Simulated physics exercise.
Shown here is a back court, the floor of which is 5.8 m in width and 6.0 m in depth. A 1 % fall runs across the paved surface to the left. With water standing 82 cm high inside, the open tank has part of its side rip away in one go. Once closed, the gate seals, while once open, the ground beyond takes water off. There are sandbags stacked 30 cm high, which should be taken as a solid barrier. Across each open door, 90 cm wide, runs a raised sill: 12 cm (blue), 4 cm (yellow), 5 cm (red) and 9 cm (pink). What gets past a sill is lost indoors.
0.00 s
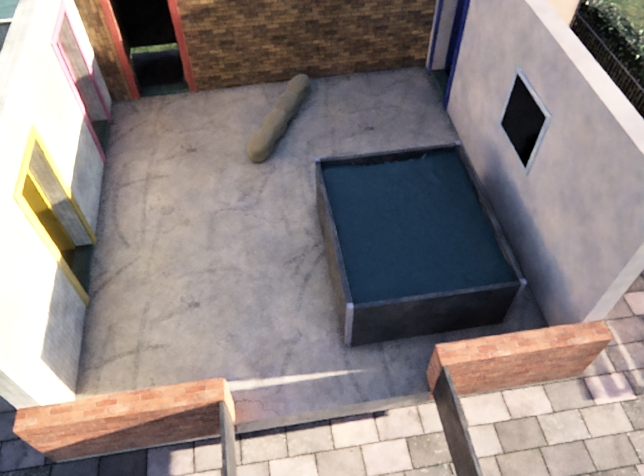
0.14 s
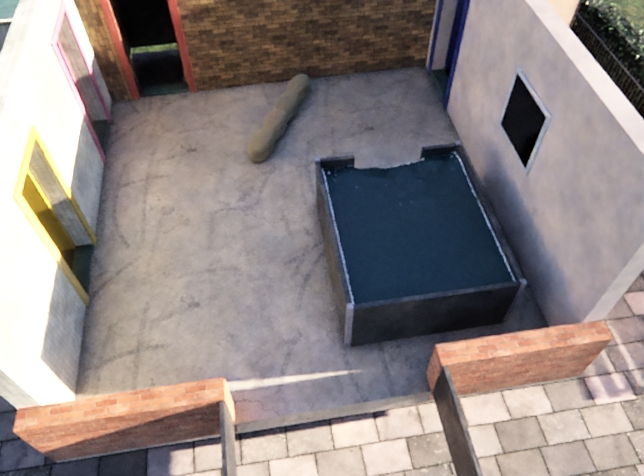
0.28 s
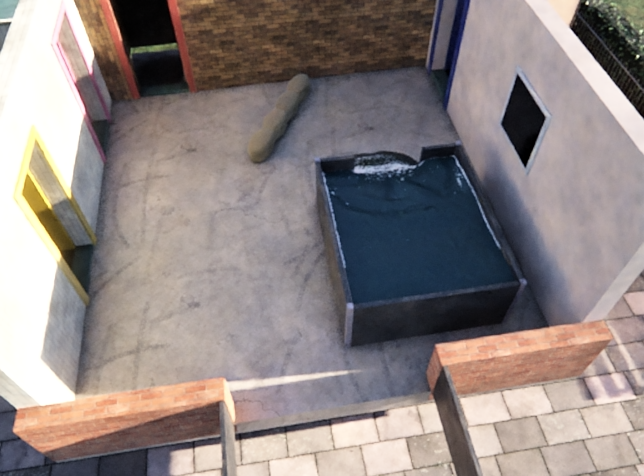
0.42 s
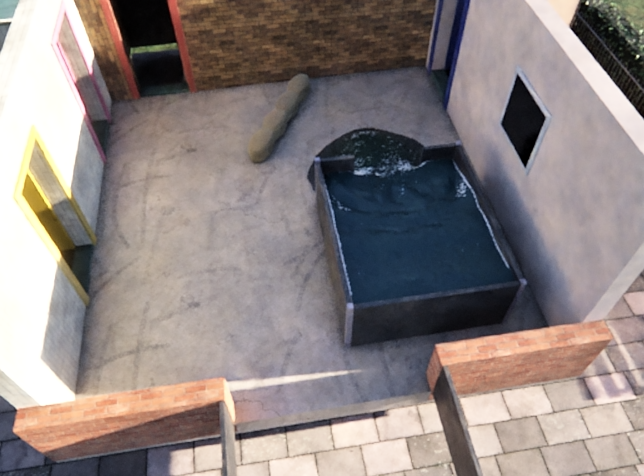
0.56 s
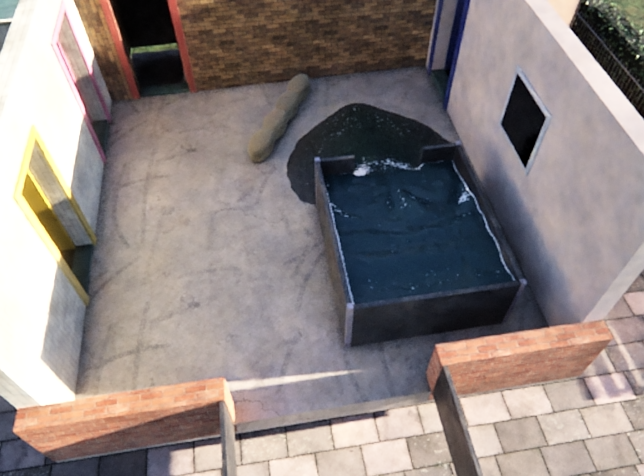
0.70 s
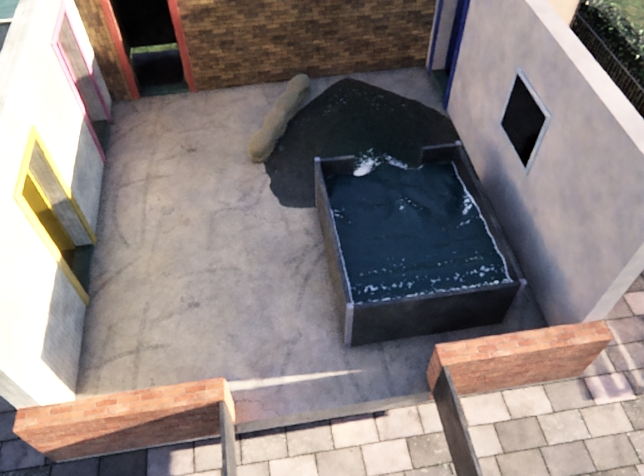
A paved back court is seen from high above at an angle, enclosed by pale side walls and a brown brick back wall. A dark, open tank of blue-green water stands right of centre, with a tan, rounded barrier behind it and a yellow-framed door at left. Part of the tank's far side gives way, and water pours out, fanning darkly across the floor around the barrier's near end.
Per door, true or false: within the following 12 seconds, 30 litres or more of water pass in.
Blue door: True. Yellow door: True. Red door: False. Pink door: False.
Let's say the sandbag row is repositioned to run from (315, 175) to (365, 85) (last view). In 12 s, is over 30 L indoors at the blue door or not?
Next, blue ends up on the high side.
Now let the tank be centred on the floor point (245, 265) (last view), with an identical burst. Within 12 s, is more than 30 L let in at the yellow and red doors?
For the yellow door, the amount is acceptable; for the red door, the amount is too high.
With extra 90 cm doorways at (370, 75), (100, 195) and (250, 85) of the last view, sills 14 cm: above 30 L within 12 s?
So, in the order given, it's beyond the mark, then shy of the mark, then shy of the mark.
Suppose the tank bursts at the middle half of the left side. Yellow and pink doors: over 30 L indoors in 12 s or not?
Outcome at yellow: Exceeded; outcome at pink: Exceeded.
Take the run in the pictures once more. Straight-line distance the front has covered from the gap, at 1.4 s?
That works out near 3.6 m.
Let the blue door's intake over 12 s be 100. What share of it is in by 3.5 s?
Roughly 50%.
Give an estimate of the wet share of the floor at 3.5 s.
Roughly 55 % of the floor.
After 1.4 s water covers 30 % of the floor and is deepest (49 cm) near (423, 67); blue door 17 cm at the sill, 0 L in, yellow door not reached, red door not reached, pink door not reached.
After 2.2 s water covers 35 % of the floor and is deepest (46 cm) near (357, 75); blue door 30 cm at the sill, 32 L in, yellow door not reached, red door 2 cm at the sill, 0 L in, pink door not reached.
After 3.5 s water covers 55 % of the floor and is deepest (30 cm) near (423, 67); blue door 29 cm at the sill, 188 L in, yellow door not reached, red door 2 cm at the sill, 0 L in, pink door 12 cm at the sill, 1 L in.
After 7.0 s water covers 90 % of the floor and is deepest (24 cm) near (289, 128); blue door 19 cm at the sill, 366 L in, yellow door 7 cm at the sill, 6 L in, red door 2 cm at the sill, 0 L in, pink door 8 cm at the sill, 4 L in.
After 12.0 s water covers 95 % of the floor and is deepest (14 cm) near (493, 218); blue door 10 cm at the sill, 393 L in, yellow door 10 cm at the sill, 75 L in, red door 4 cm at the sill, 1 L in, pink door 6 cm at the sill, 5 L in.
